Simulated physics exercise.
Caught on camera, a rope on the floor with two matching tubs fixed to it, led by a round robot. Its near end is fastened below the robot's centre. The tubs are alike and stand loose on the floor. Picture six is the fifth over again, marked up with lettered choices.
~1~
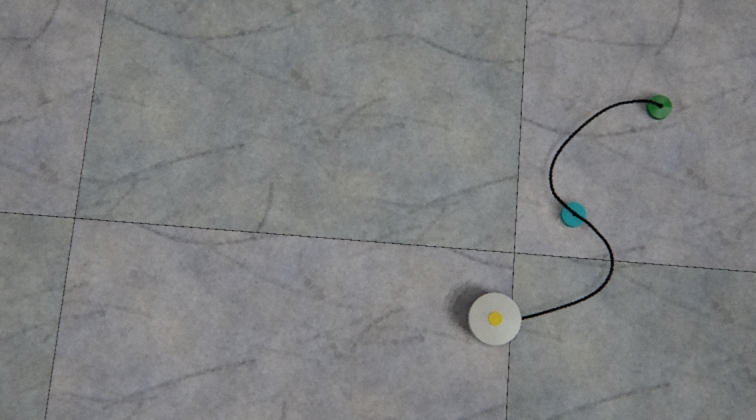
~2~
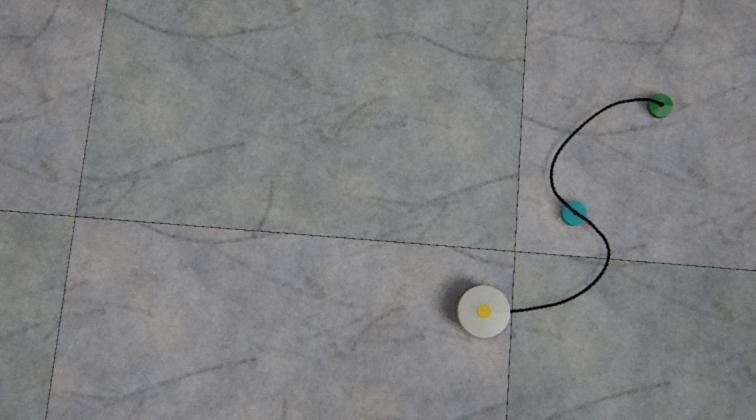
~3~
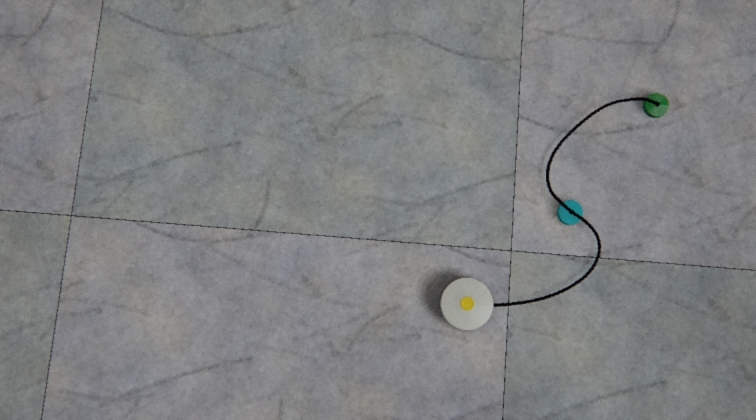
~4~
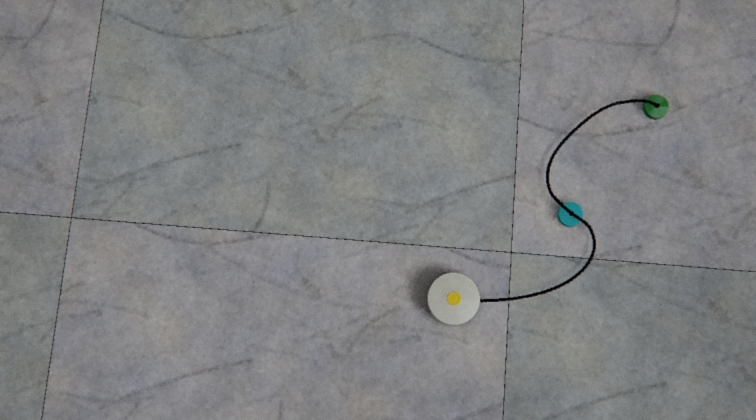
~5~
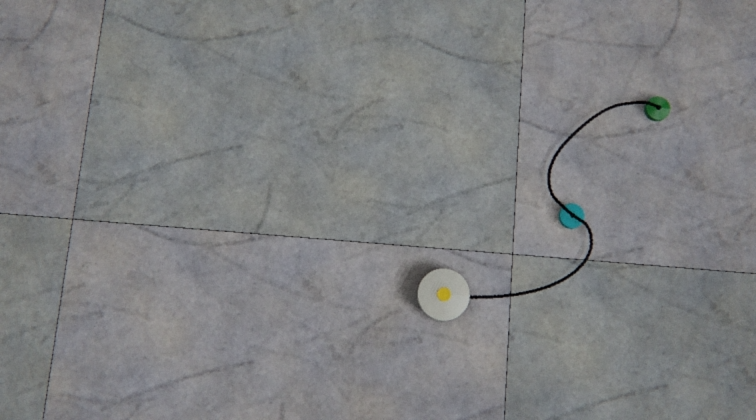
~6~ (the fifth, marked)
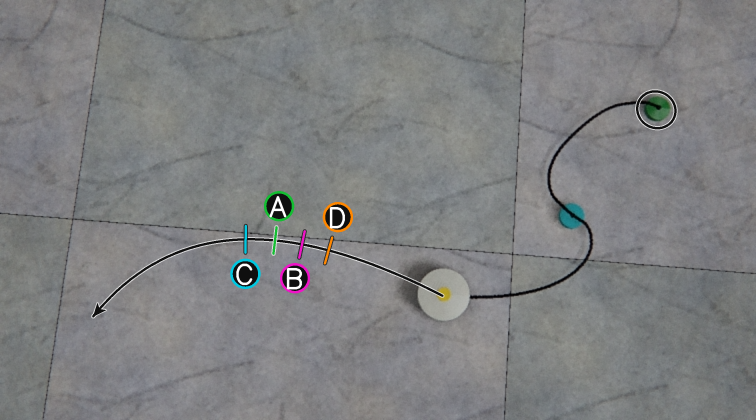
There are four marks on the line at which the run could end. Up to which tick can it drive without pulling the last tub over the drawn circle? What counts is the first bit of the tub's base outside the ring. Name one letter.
Mark B.
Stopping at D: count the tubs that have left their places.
By then, one.
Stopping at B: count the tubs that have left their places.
One.
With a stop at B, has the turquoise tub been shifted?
By then, yes.
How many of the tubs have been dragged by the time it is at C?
Two.
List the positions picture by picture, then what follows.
In the first frame, robot (494, 319); green tub (660, 107); turquoise tub (574, 215).
In the second frame, robot (483, 312); green tub (660, 106).
In the third frame, robot (466, 304); green tub (656, 105).
In the fourth frame, robot (453, 299); green tub (656, 107).
In the fifth frame, robot (443, 295); green tub (658, 109); turquoise tub (572, 216).
On the copy, A at (275, 240); B at (302, 244); C at (246, 239); D at (329, 250); the ring at (656, 110); the route from (442, 296) via (258, 239) to (93, 316).
On B. First, robot (394, 272); green tub (658, 109); turquoise tub (572, 216).
Then, robot (344, 254); green tub (658, 109); turquoise tub (549, 221).
Finally, robot (301, 243); green tub (658, 109); turquoise tub (507, 218); the ringed tub at the far end is still in its ring.
By contrast, A drags the last tub to (647, 116); C drags the last tub to (627, 128); D is safe but short.
